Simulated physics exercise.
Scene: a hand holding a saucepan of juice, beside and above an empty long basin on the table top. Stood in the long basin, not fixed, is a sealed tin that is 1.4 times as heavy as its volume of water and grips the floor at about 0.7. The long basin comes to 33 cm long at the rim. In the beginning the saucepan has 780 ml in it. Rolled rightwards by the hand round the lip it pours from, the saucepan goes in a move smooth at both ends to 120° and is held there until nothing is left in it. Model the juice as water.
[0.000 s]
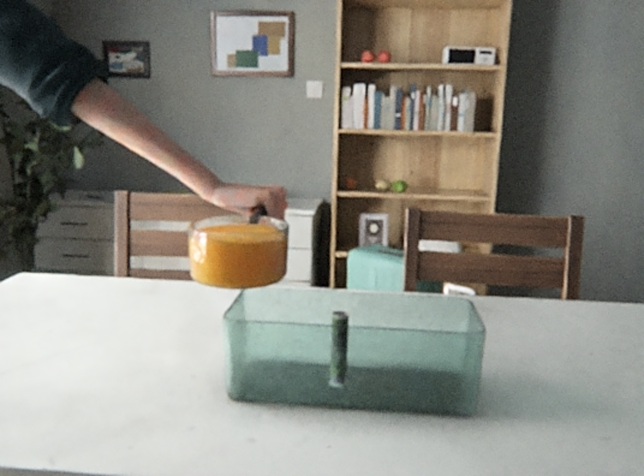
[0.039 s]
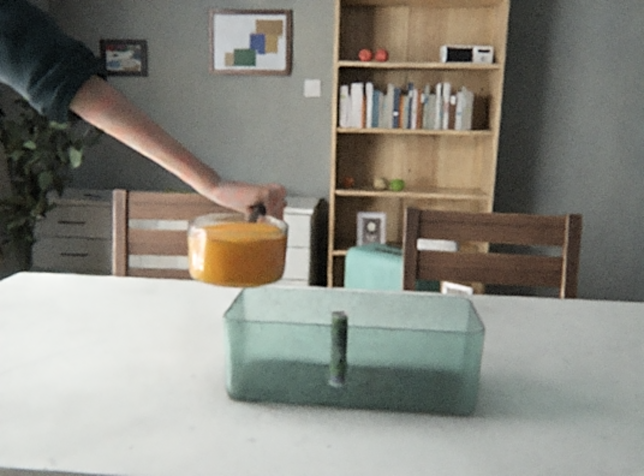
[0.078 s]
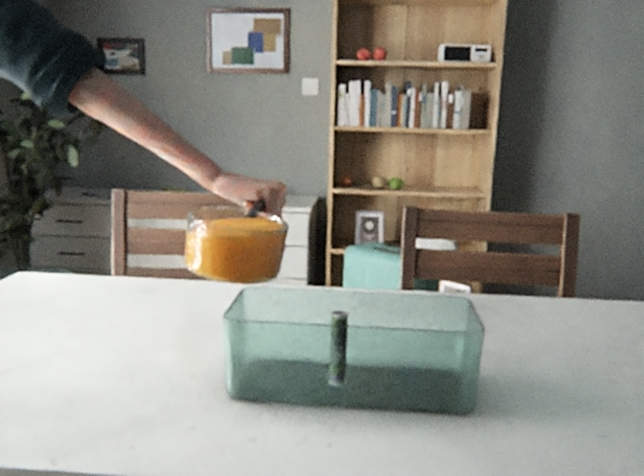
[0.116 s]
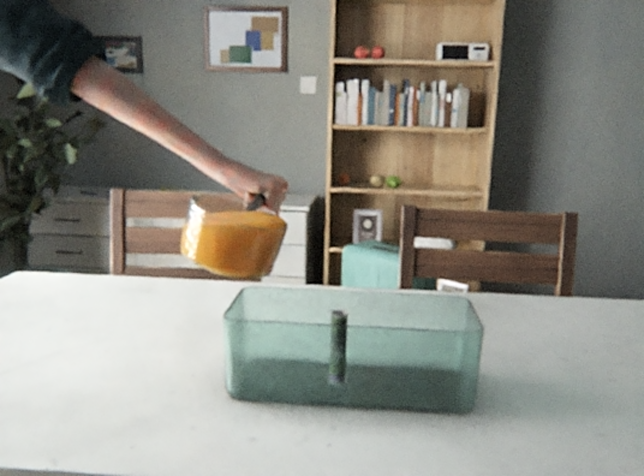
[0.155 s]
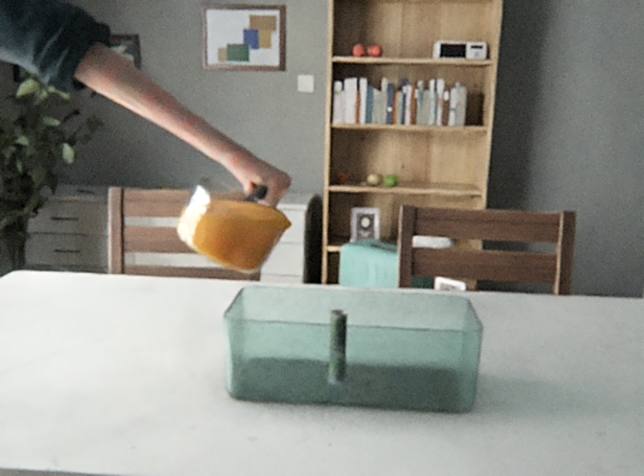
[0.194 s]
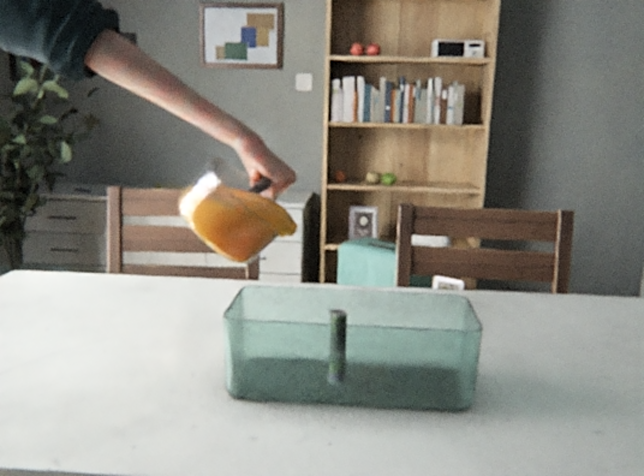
At first, a hand holds a clear pan of orange juice level above the left side of a long, greenish, see-through basin on a white table, with a dark upright cylinder at the basin. The hand then rolls the pan rightwards, gradually at first, until it leans steeply, the juice shifting towards its right rim.
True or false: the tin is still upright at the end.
True.
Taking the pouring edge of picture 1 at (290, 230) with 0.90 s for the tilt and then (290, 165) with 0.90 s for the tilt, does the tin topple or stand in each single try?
Try 1: Still standing; try 2: Tipped over.
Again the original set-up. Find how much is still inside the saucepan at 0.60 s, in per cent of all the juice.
I'd estimate some 2 per cent.
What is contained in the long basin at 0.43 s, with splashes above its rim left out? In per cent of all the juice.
Around 12 percent.
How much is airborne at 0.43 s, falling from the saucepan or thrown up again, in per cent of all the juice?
56 per cent.
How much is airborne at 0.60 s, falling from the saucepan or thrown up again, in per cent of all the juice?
Close to 9 per cent.
Then, 0.43 s in, the tilt is 117° and 31 per cent is still to pour; the tin stands where it began.
Then, 0.60 s in, the tilt is 120° and 2 per cent is still to pour; the tin stands where it began.
Then, 0.78 s in, the tilt is 120° and 0 per cent is still to pour; the tin stands where it began.
Then, 0.98 s in, the tilt is 120° and 0 per cent is still to pour; the tin stands where it began.
Finally, the tin stands where it began.
